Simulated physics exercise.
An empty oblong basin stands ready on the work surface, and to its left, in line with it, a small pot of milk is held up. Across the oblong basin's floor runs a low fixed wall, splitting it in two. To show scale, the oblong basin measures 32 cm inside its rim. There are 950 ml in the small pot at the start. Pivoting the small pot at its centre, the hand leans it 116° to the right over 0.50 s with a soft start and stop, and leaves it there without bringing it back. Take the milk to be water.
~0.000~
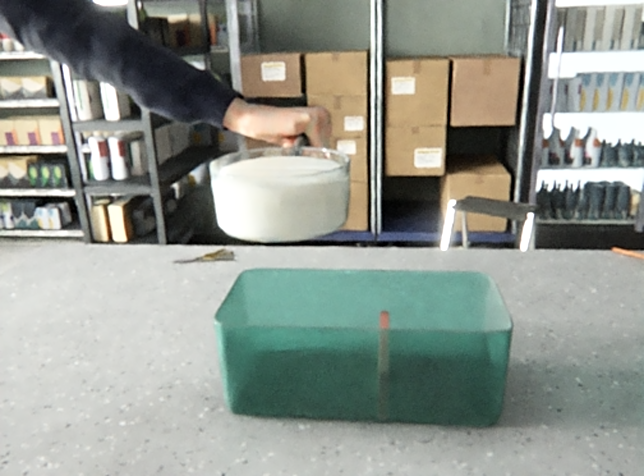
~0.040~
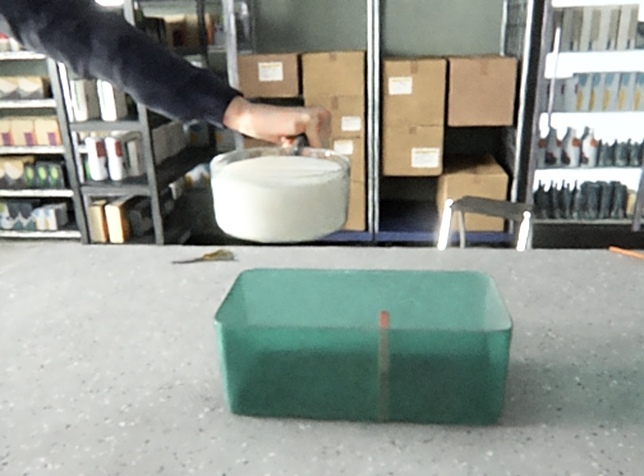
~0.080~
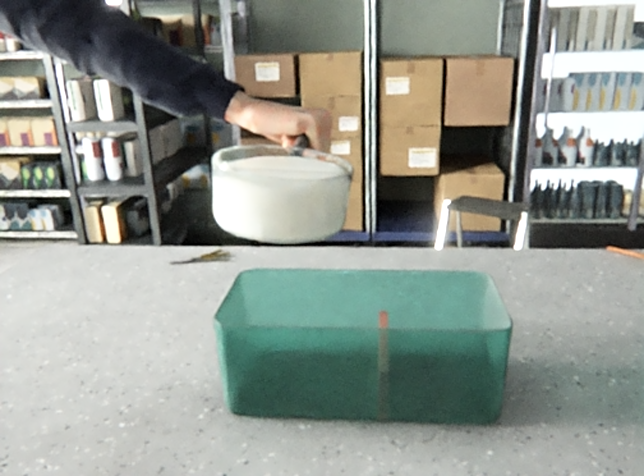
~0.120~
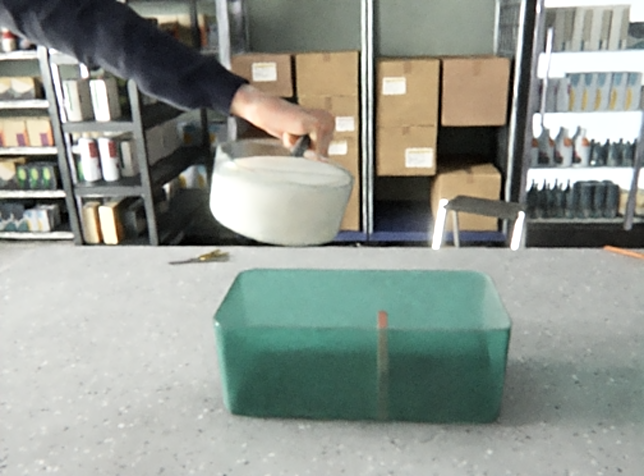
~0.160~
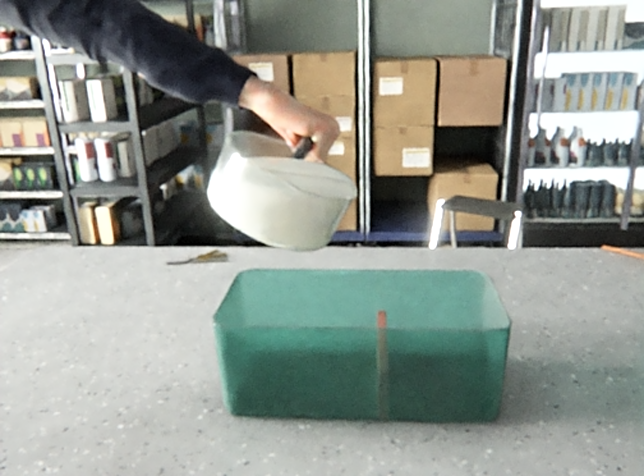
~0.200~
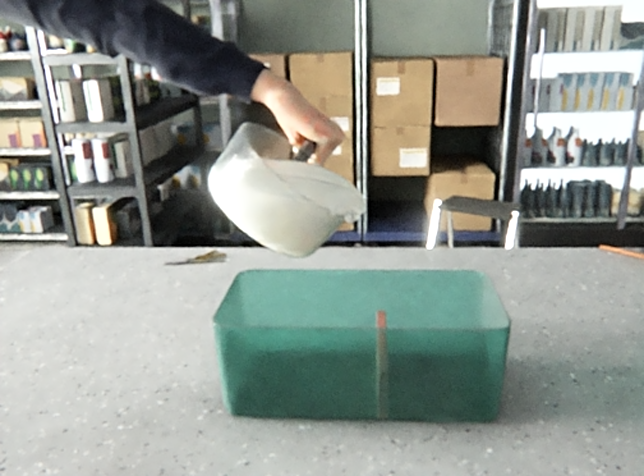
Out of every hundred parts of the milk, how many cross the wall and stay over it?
About 39 in every hundred.
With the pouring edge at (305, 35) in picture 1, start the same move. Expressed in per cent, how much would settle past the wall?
25 %.
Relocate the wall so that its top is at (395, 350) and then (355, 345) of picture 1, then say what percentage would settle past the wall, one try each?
First try about 35 %, second try about 65 %.
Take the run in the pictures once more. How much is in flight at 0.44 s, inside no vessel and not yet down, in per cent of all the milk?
About 32 per cent.
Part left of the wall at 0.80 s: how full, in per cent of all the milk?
The left part holds close to 52 per cent.
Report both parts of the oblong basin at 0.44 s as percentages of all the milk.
Around 22 on the left and around 36 on the right.
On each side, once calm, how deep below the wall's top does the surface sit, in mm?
Noted: Left near 40 mm, right near 40 mm.
After 0.44 s the tilt is 112° and 11 per cent is still to pour, 21 is left of the wall and 36 right of it.
After 0.62 s the tilt is 116° and 1 per cent is still to pour, 53 is left of the wall and 32 right of it.
After 0.80 s the tilt is 116° and 0 per cent is still to pour, 52 is left of the wall and 37 right of it.
After 1.00 s the tilt is 116° and 0 per cent is still to pour, 58 is left of the wall and 39 right of it.
In the end 58 per cent lies left of the wall, 39 right of it and 4 outside.
